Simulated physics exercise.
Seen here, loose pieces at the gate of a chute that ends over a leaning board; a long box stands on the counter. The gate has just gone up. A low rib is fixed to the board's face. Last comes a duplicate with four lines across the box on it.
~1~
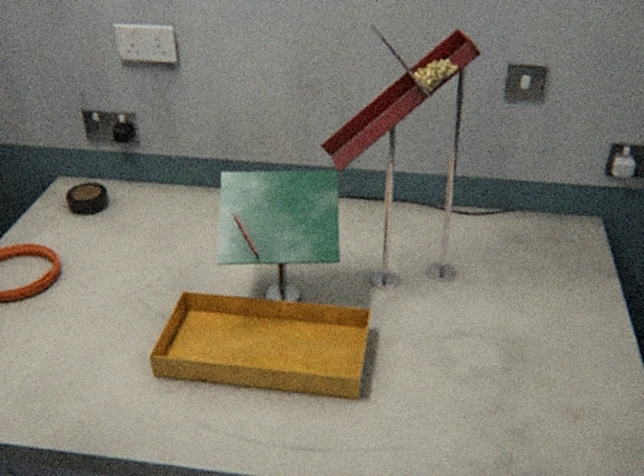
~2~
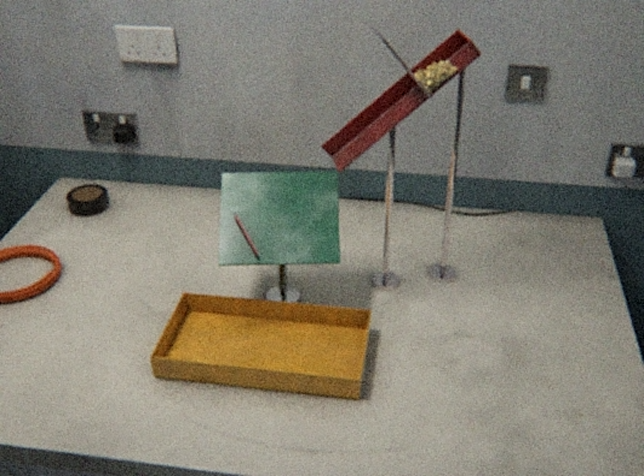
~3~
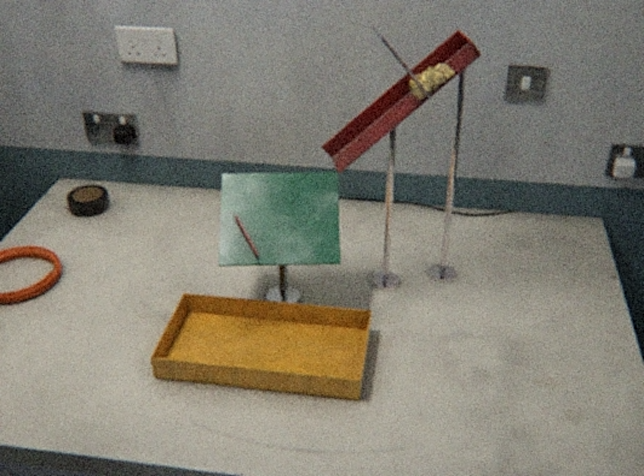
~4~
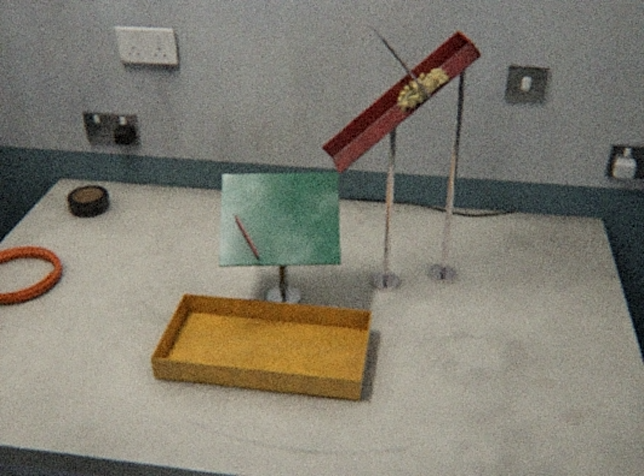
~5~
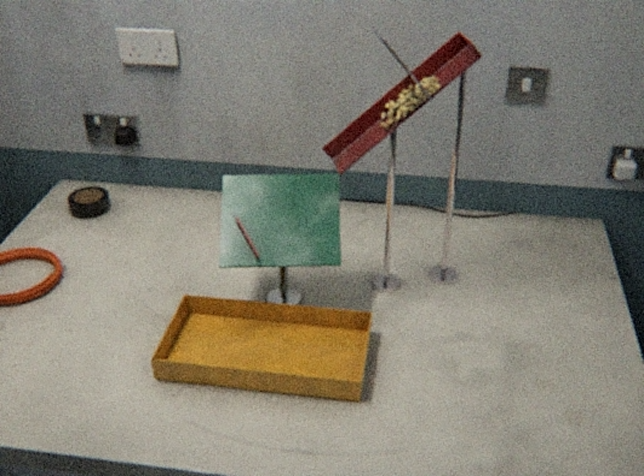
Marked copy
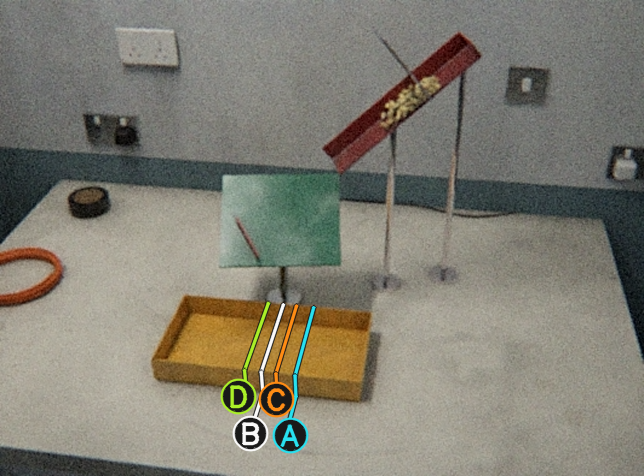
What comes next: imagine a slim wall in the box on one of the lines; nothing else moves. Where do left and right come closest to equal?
Line B.
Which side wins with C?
More lands on the left.
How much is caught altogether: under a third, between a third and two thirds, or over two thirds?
Over two thirds.
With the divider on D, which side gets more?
Right.
On the marked copy, line A crosses the front rim at (295, 374); line B crosses the front rim at (261, 371); line C crosses the front rim at (276, 372); line D crosses the front rim at (244, 369).
With A, of what is caught, all on the left of the divider, none on the right.
With B, of what is caught, about half on the left of the divider, about half on the right.
With C, of what is caught, most on the left of the divider, a small part on the right.
With D, of what is caught, about a quarter on the left of the divider, most on the right.
